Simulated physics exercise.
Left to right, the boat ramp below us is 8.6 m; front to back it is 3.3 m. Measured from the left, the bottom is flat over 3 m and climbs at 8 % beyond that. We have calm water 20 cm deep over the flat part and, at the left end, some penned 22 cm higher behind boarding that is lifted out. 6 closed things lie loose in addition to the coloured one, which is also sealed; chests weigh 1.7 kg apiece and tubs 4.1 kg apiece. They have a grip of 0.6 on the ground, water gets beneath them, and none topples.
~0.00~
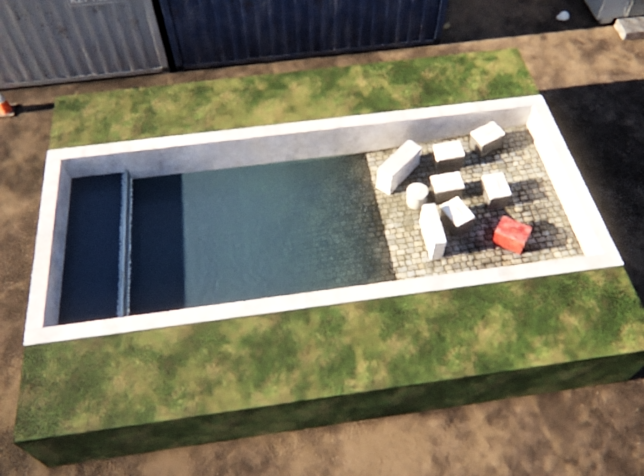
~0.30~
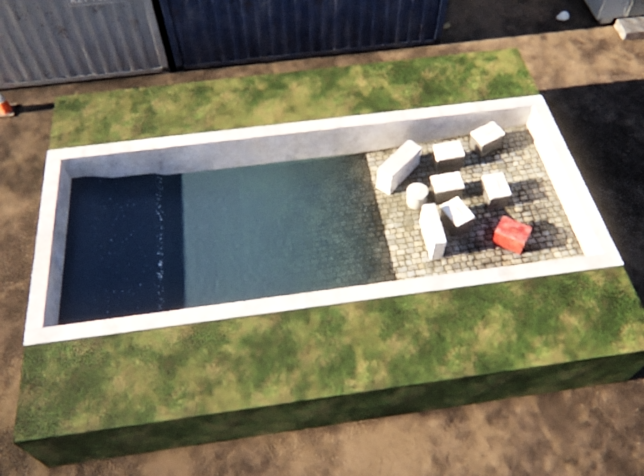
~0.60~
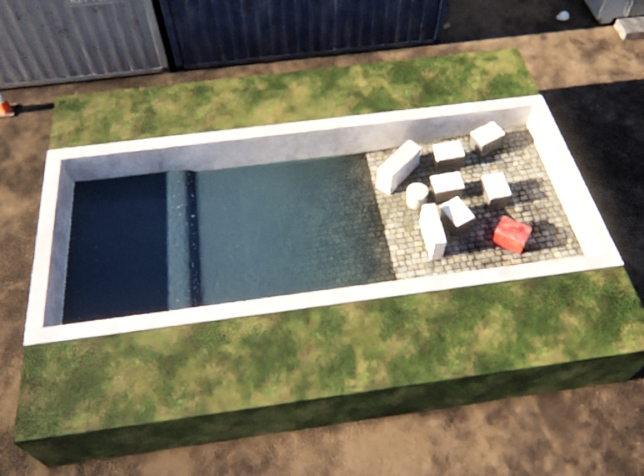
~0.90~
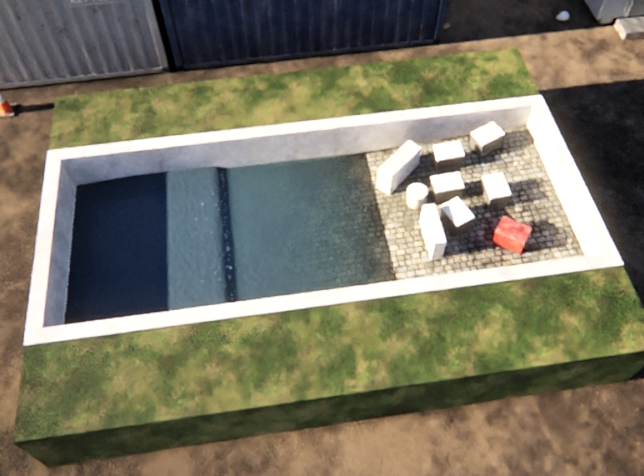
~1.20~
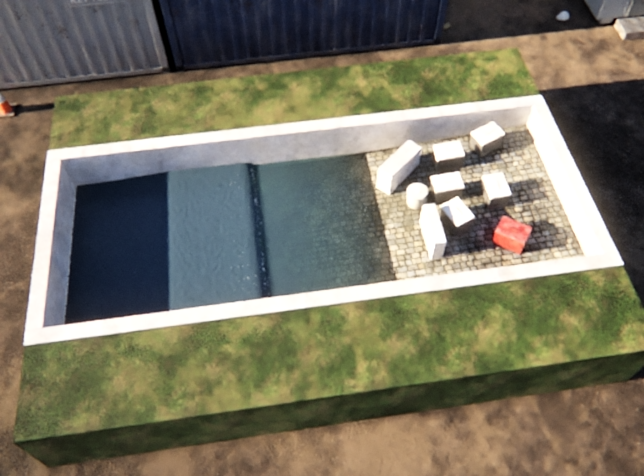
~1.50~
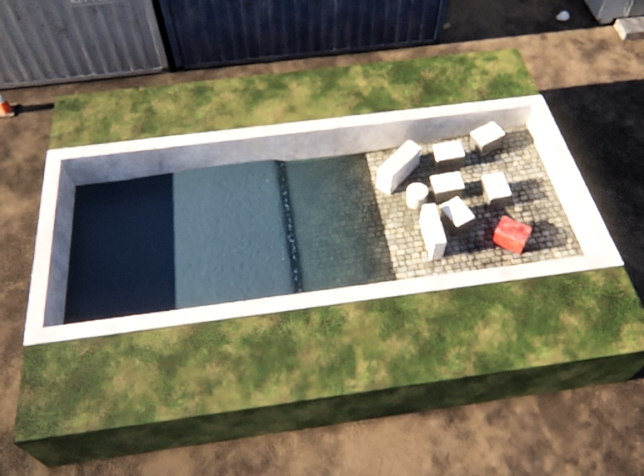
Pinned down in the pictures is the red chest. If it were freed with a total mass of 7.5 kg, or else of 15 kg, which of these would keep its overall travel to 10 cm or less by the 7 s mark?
The lighter total already does.
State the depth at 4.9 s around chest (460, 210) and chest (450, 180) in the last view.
Around 3 cm and 3 cm.
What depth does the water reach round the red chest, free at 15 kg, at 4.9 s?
Close to 2 cm deep.
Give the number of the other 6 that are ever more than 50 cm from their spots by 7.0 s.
I make it 4.
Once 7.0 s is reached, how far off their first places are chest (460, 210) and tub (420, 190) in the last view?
The first is 50 cm from its start, the second 30 cm.
After 2.1 s the red chest would be 0 cm from its start with 7.5 kg and 0 cm from its start with 15 kg; 0 cm of water round it then.
After 3.1 s the red chest would be 0 cm from its start with 7.5 kg and 0 cm from its start with 15 kg; 0 cm of water round it then.
After 4.9 s the red chest would be 0 cm from its start with 7.5 kg and 0 cm from its start with 15 kg; 2 cm of water round it then.
After 7.0 s the red chest would be 0 cm from its start with 7.5 kg and 0 cm from its start with 15 kg; 1 cm of water round it then.
